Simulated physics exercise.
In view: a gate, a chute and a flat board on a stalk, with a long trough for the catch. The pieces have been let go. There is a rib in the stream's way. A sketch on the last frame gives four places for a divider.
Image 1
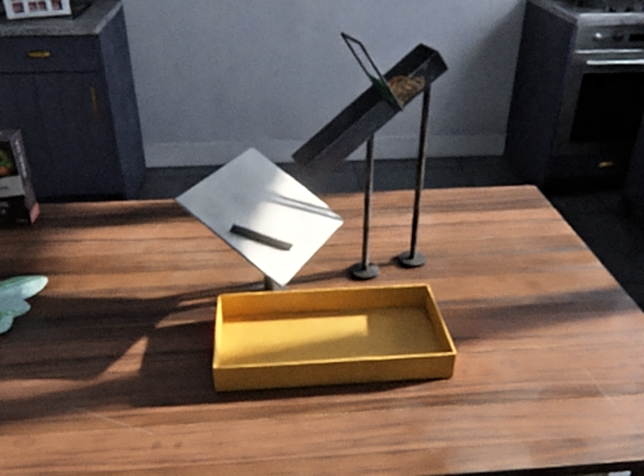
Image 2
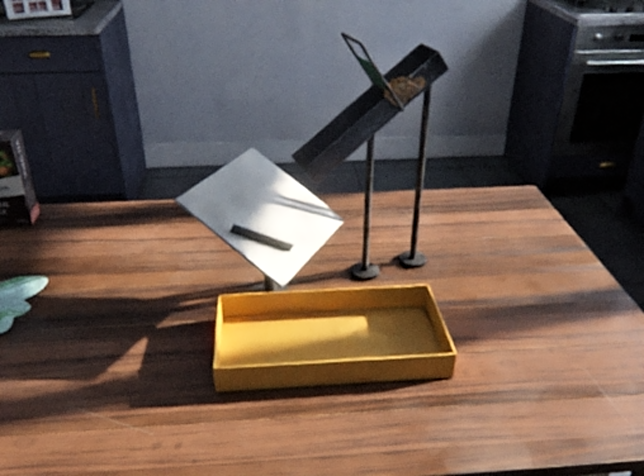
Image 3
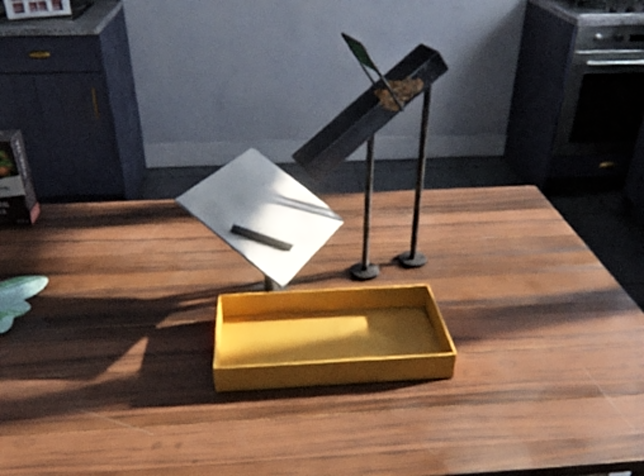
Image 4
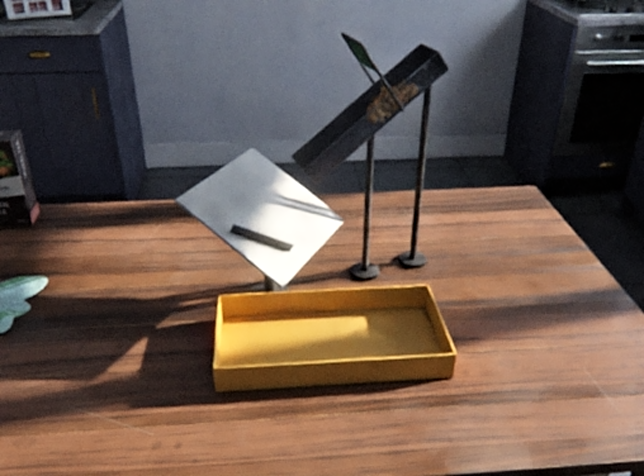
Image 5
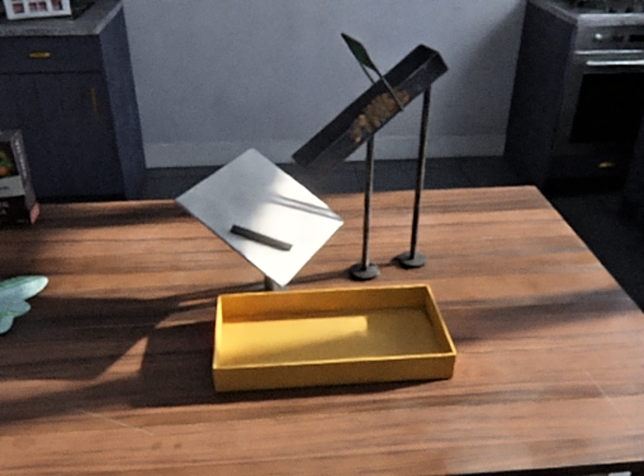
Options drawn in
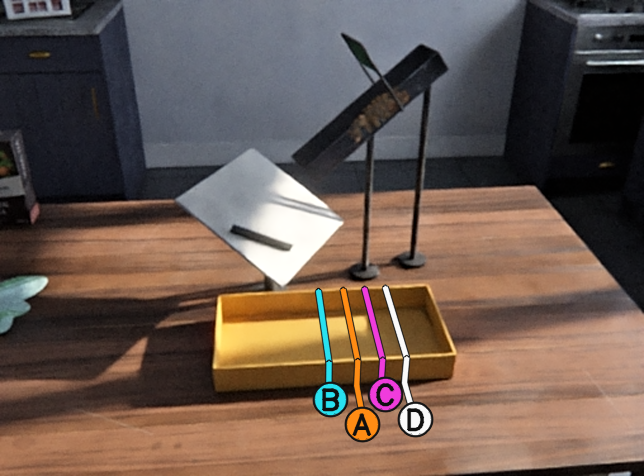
In a kitchen, a wooden table is seen from slightly above, with dark cabinets and a pale wall behind it. A dark sloping chute on two thin posts stands right of centre, holding brown beads near a raised gate, with a tilted silvery board bearing a dark rib to its lower left and an empty yellow trough in front. The gate tilts and the beads slide down and leftward along the chute, spreading out, while the camera stays still.
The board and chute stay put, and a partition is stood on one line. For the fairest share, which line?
Choose A.
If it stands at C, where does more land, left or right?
The left side.
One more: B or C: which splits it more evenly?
C.
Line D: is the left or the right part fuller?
More lands on the left.
On the marked copy, line A crosses the front rim at (357, 360); line B crosses the front rim at (328, 361); line C crosses the front rim at (382, 358); line D crosses the front rim at (406, 357).
Choosing A, of what is caught, about half on the left of the divider, about half on the right.
Choosing B, of what is caught, a small part on the left of the divider, nearly all on the right.
Choosing C, of what is caught, most on the left of the divider, about a quarter on the right.
Choosing D, of what is caught, most on the left of the divider, a small part on the right.
